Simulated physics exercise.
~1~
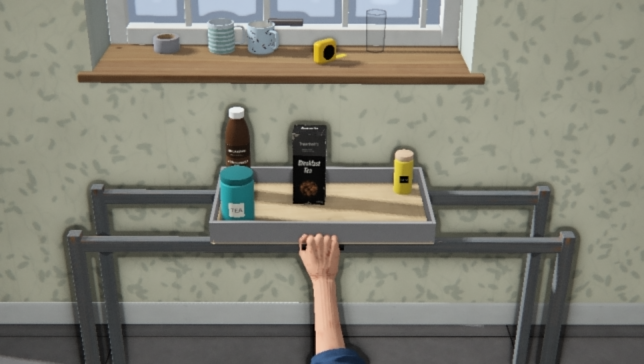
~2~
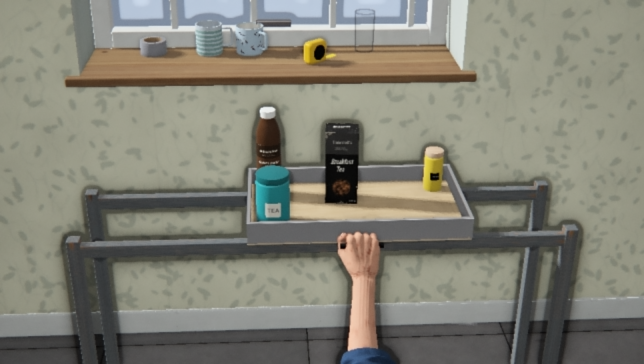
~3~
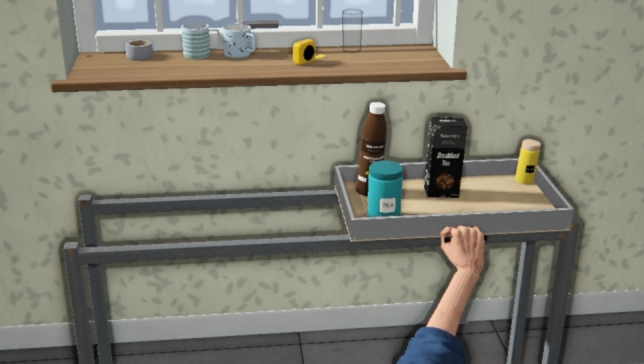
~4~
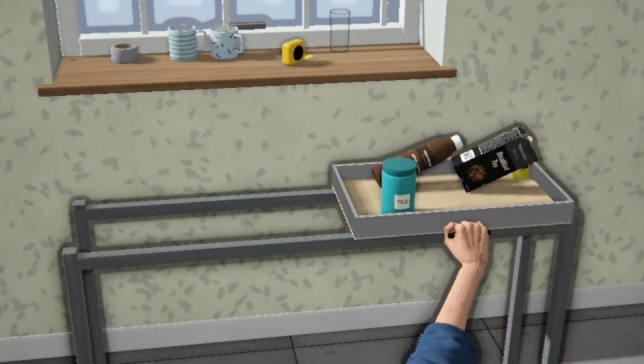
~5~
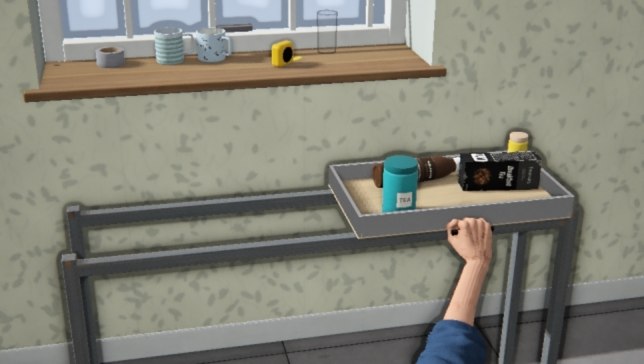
Below a window in a room with patterned wallpaper, a hand slides a tray right along grey rails to the end, where a brown bottle and a black carton topple and lie on the tray, while a turquoise jar and a yellow shaker stay upright.
